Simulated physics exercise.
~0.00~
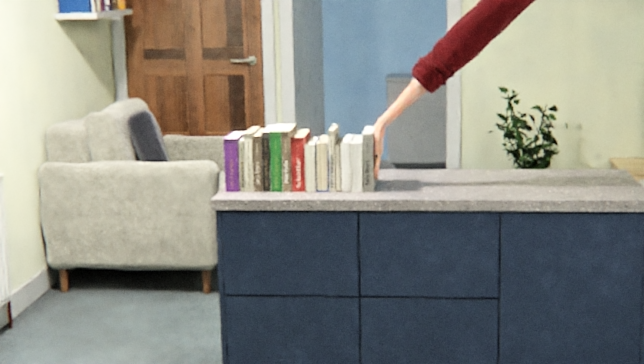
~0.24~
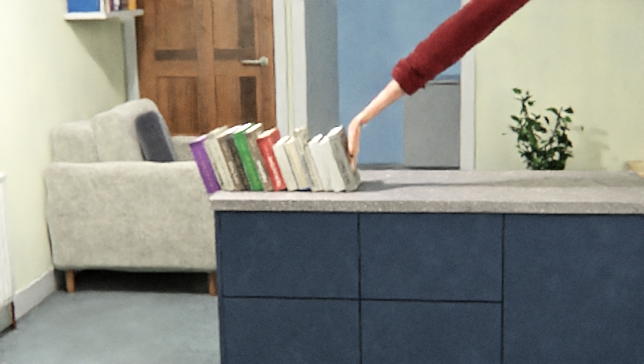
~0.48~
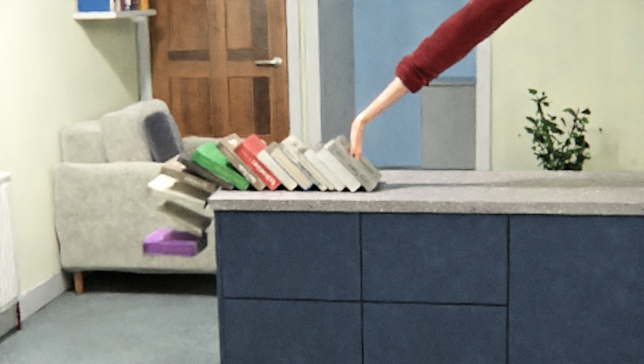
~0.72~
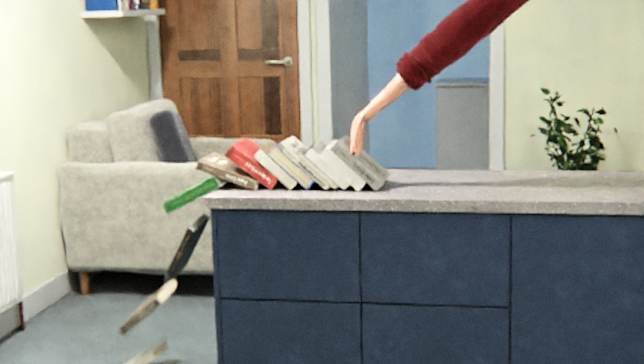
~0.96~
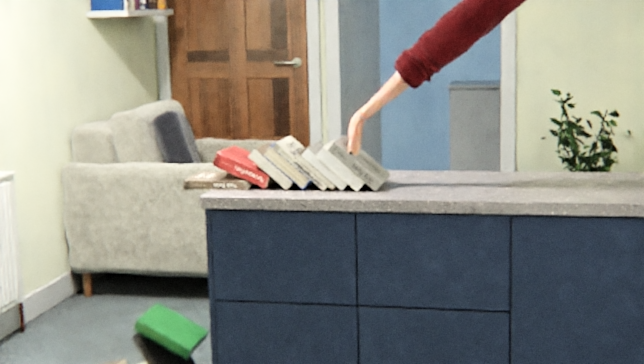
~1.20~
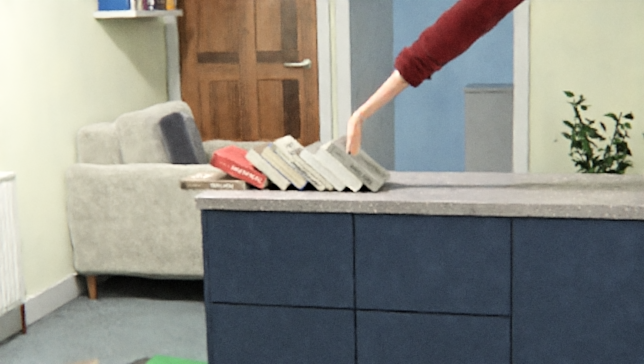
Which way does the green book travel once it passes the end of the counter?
It moves down, dropping past the side of the counter towards the floor.
